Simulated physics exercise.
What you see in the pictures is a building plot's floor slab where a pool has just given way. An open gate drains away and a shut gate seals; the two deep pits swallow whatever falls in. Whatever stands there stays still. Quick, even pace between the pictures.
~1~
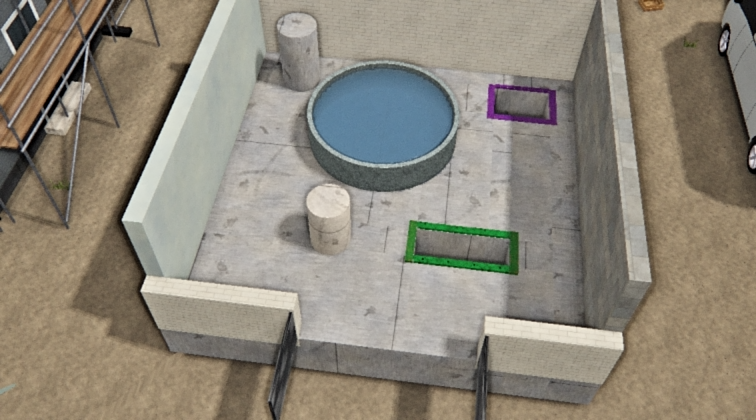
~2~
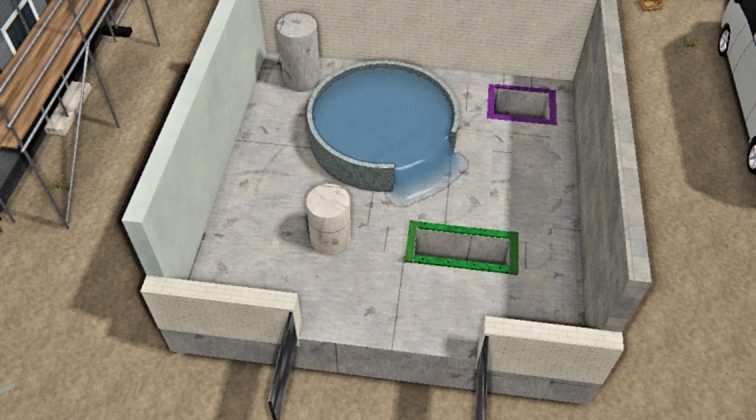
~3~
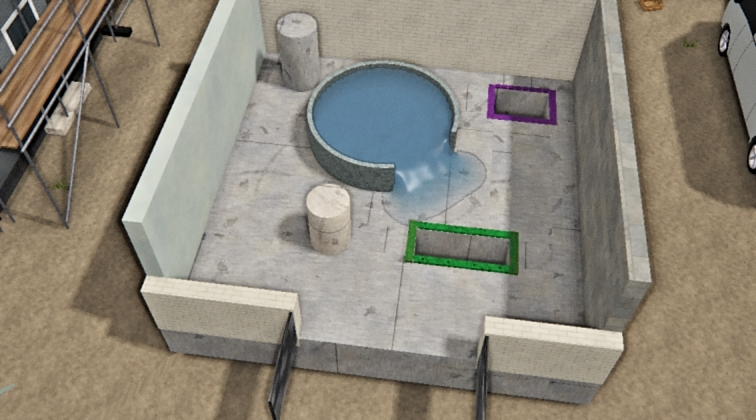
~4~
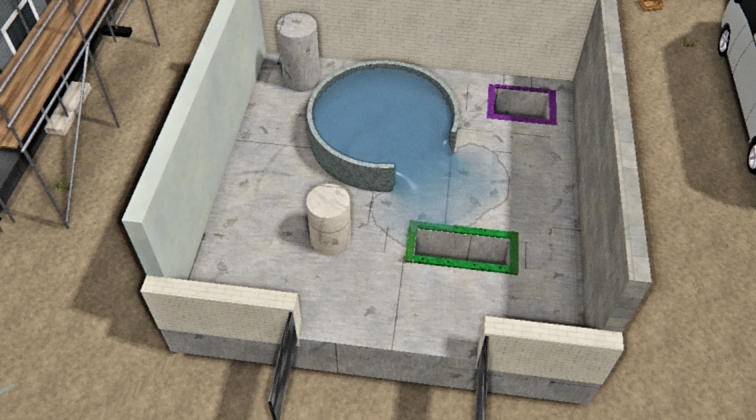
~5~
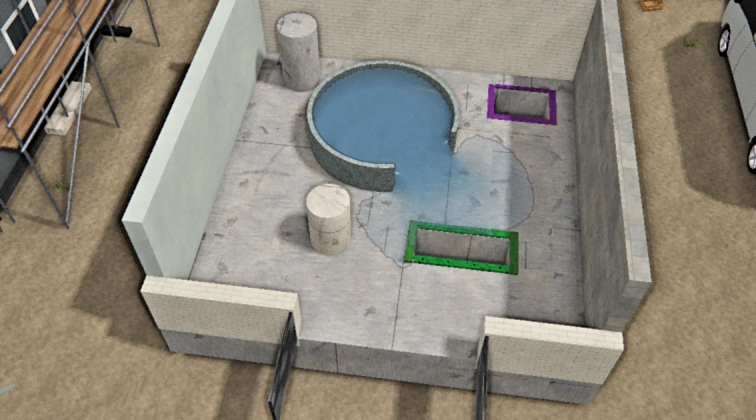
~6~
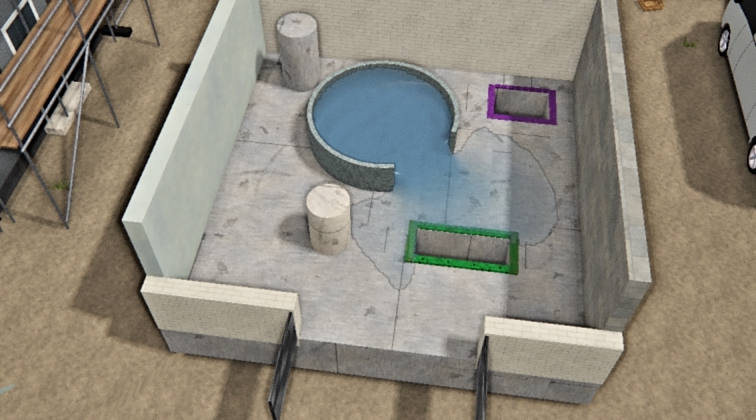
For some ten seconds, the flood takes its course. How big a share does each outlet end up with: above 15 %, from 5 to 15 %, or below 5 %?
Result: The gate carries off five to fifteen per cent; the green pit carries off upward of fifteen per cent; the purple pit carries off five to fifteen per cent.
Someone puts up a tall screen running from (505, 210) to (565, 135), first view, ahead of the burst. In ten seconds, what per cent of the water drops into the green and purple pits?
I'd say the green pit takes roughly 40 %, the purple pit roughly 10 %.
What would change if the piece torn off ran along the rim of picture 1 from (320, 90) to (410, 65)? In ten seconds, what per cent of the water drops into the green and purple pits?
Green 0 %, purple 15 %.
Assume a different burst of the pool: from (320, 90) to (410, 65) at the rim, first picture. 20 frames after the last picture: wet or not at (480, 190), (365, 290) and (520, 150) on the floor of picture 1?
Listed in order, they come out without a puddle, without a puddle and sitting in a pool.
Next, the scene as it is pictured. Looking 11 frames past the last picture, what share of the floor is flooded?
Close to 30 percent, by my reckoning.
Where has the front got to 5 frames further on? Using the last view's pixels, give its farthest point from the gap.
Look around (585, 321).
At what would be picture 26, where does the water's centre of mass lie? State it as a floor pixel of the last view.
Around pixel (439, 181).
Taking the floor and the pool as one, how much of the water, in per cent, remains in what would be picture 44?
My reckoning gives about 60 %.
A moment on, water covers 20 % of the floor; the gate 0 %, the green pit 8 %, the purple pit 0 %.
Next, water covers 30 % of the floor; the gate 1 %, the green pit 16 %, the purple pit 0 %.
Then, water covers 40 % of the floor; the gate 2 %, the green pit 25 %, the purple pit 0 %.
Later, water covers 60 % of the floor; the gate 5 %, the green pit 32 %, the purple pit 3 %.
In the end, water covers 85 % of the floor; the gate 9 %, the green pit 36 %, the purple pit 7 %.
